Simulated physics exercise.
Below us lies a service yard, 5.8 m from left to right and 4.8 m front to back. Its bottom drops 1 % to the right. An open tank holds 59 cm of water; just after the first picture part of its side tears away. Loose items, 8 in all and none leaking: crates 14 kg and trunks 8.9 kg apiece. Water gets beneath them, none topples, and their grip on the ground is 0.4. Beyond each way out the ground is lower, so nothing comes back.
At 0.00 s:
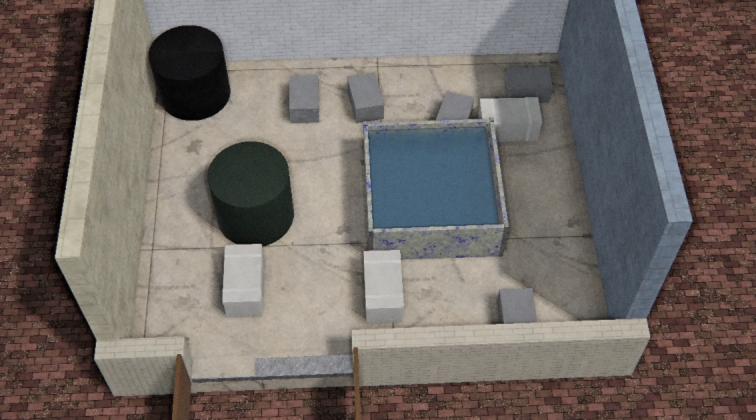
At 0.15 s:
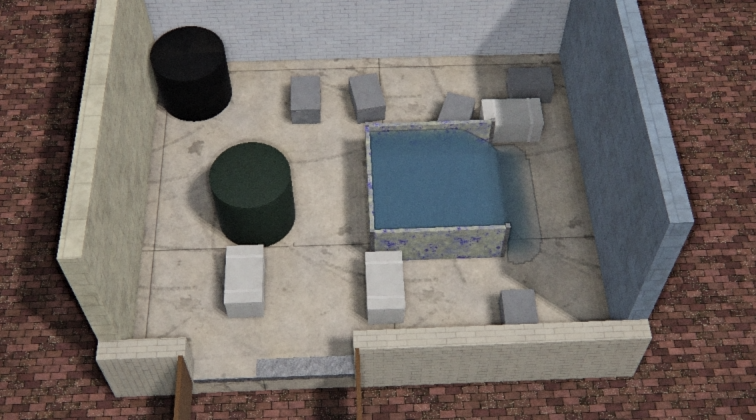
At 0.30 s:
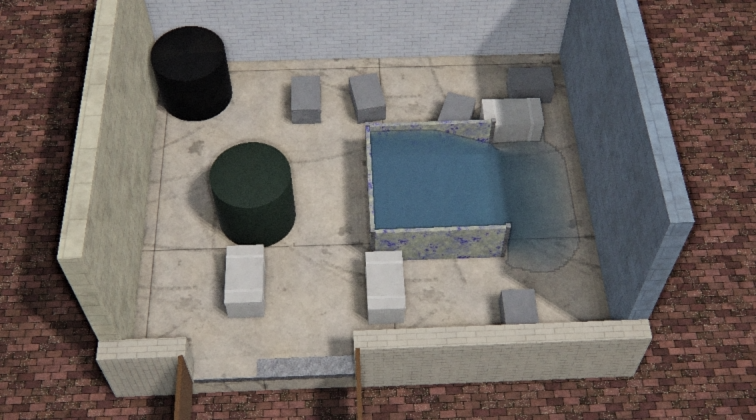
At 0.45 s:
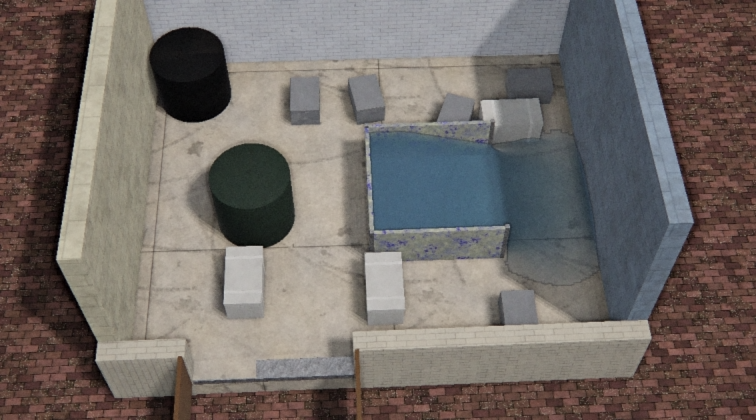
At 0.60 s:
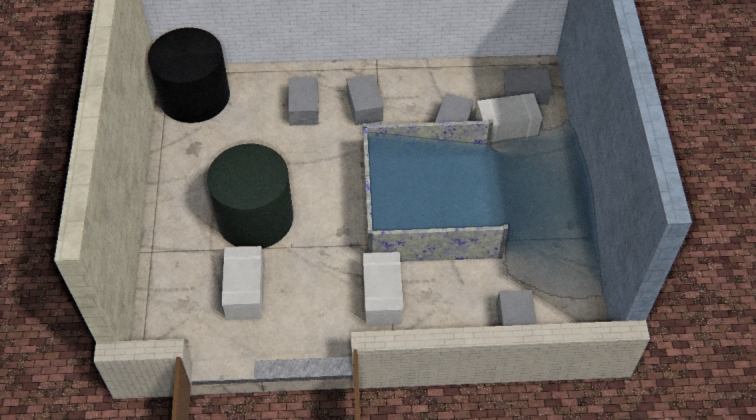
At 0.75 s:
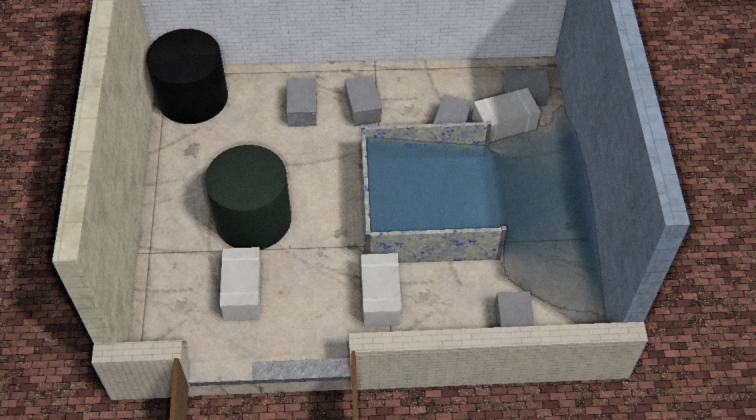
Blue water pouring from the opened right side of a square tank in a walled yard, spreading to the right-hand wall and nudging a pale crate.
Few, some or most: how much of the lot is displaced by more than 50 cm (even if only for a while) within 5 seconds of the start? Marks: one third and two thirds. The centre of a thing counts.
Share: Two thirds or above.
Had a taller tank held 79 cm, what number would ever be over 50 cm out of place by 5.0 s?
In that case 7 of them.
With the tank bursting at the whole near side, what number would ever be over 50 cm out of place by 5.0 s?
In that case 5 of them.
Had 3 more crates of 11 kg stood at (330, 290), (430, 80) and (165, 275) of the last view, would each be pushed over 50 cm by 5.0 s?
In turn: Past it, past it, short of it.
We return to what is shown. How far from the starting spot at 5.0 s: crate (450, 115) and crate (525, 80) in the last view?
In turn: 20 cm, 250 cm.
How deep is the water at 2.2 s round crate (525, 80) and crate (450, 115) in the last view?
Roughly 9 and 1 cm.
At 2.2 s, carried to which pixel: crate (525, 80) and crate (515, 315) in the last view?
Around (463, 63) and (458, 274).
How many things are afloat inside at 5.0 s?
At that moment 4.
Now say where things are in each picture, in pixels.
A trunk at (511, 111) rests on the ground; a crate at (529, 78) rests on the ground; 2.5 m2 under water; 0 of 8 have shifted, in the first frame.
A trunk at (512, 112) rests on the ground; a crate at (531, 79), on the bottom; 3.3 m2 under water; 0 of 8 have shifted, in the second frame.
A trunk at (512, 112), on the bottom; a crate at (531, 78) rests on the ground; water covers 4.4 m2; 0 of 8 have shifted, in the third frame.
A trunk at (512, 112), on the bottom; a crate at (530, 79), on the bottom; water covers 5.2 m2; 0 of 8 have shifted, in the fourth frame.
A trunk at (509, 109) rests on the ground, 6 cm from its start; a crate at (529, 80) rests on the ground; water covers 5.5 m2; 1 of 8 have shifted, in the fifth frame.
A trunk at (507, 107) rests on the ground, 13 cm from its start; a crate at (527, 81), on the bottom; 5.7 m2 under water; 1 of 8 have shifted, in the sixth frame.
After 1.1 s 0 of 8 are over 50 cm from their spots; 0 afloat.
After 2.2 s 2 of 8 are over 50 cm from their spots; 0 afloat.
After 3.5 s 5 of 8 are over 50 cm from their spots; 3 afloat.
After 5.0 s 7 of 8 are over 50 cm from their spots, and 7 have been at some point; 4 afloat.
